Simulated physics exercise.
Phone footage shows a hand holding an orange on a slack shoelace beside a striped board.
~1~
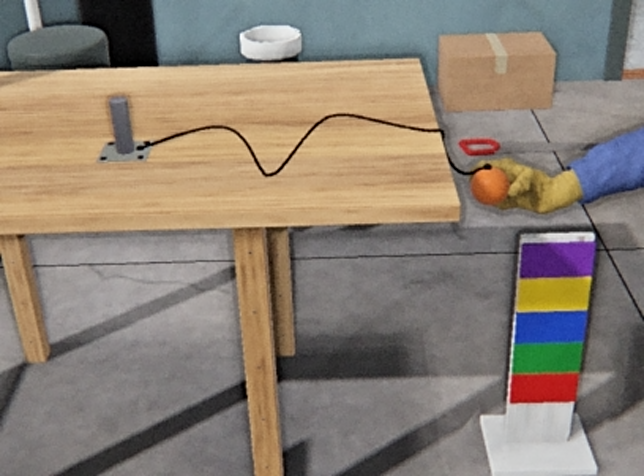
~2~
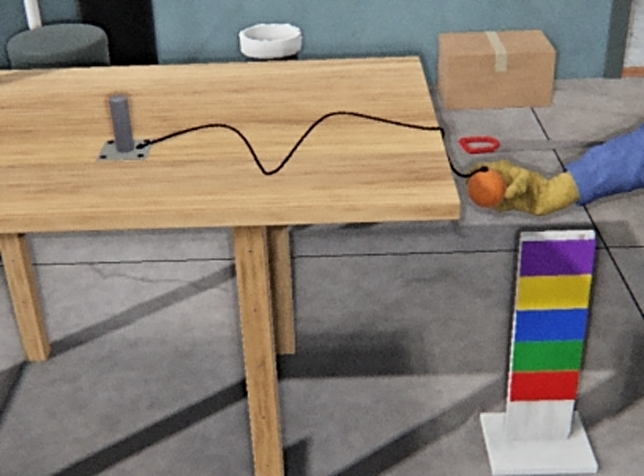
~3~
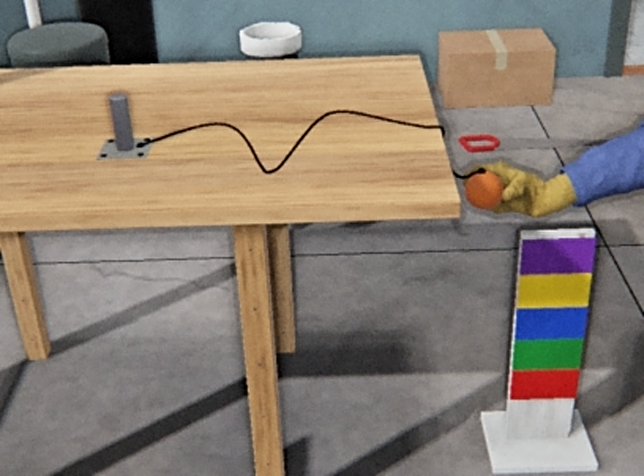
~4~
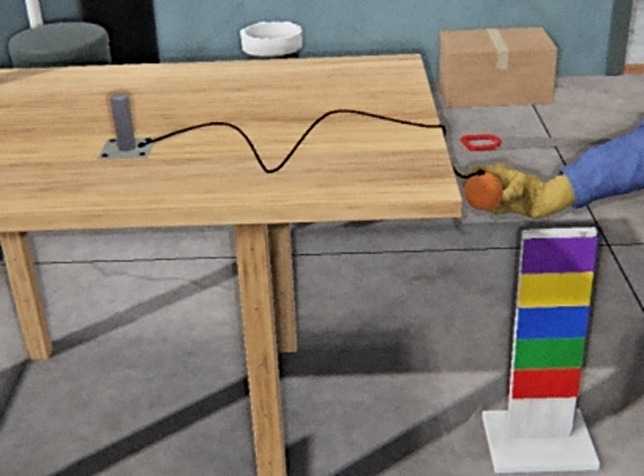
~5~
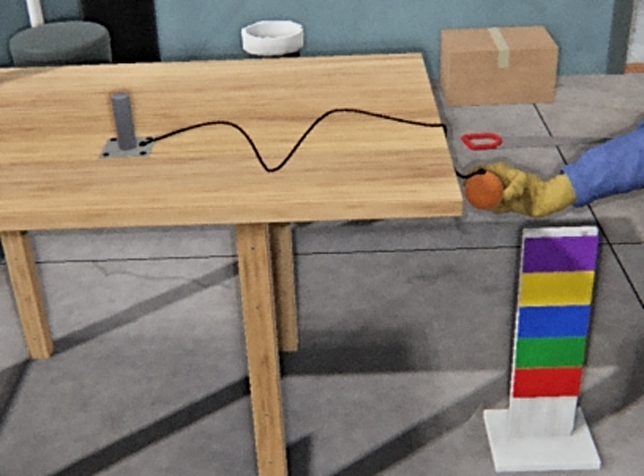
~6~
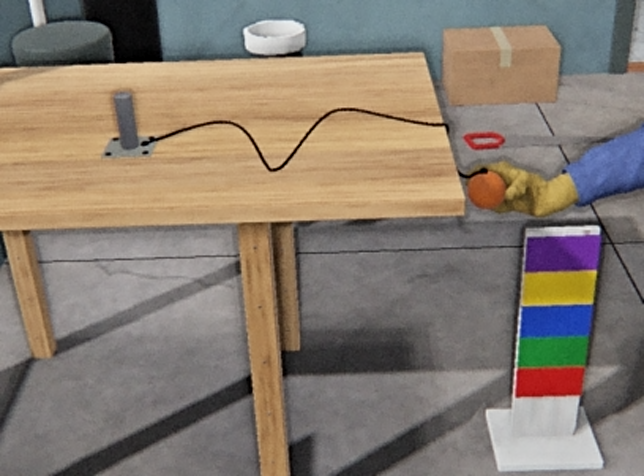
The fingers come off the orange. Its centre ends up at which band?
At the red one.
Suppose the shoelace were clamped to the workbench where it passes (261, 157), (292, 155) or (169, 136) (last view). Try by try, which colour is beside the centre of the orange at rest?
First try blue, second try yellow, third try red.
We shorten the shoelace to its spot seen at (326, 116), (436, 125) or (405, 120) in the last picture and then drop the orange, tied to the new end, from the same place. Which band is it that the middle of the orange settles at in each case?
First cut: None, it hangs higher; second: Blue; third: Yellow.
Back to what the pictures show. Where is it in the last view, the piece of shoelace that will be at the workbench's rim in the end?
(301, 143), approximately.
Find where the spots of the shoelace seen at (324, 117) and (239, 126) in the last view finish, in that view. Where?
One ends up around (448, 202), the other around (259, 142).
A little later, orange near (432, 393); level with red.
Next, orange near (440, 394); level with red.
When it is over, orange near (440, 394); level with red. Its middle rests at the red band.
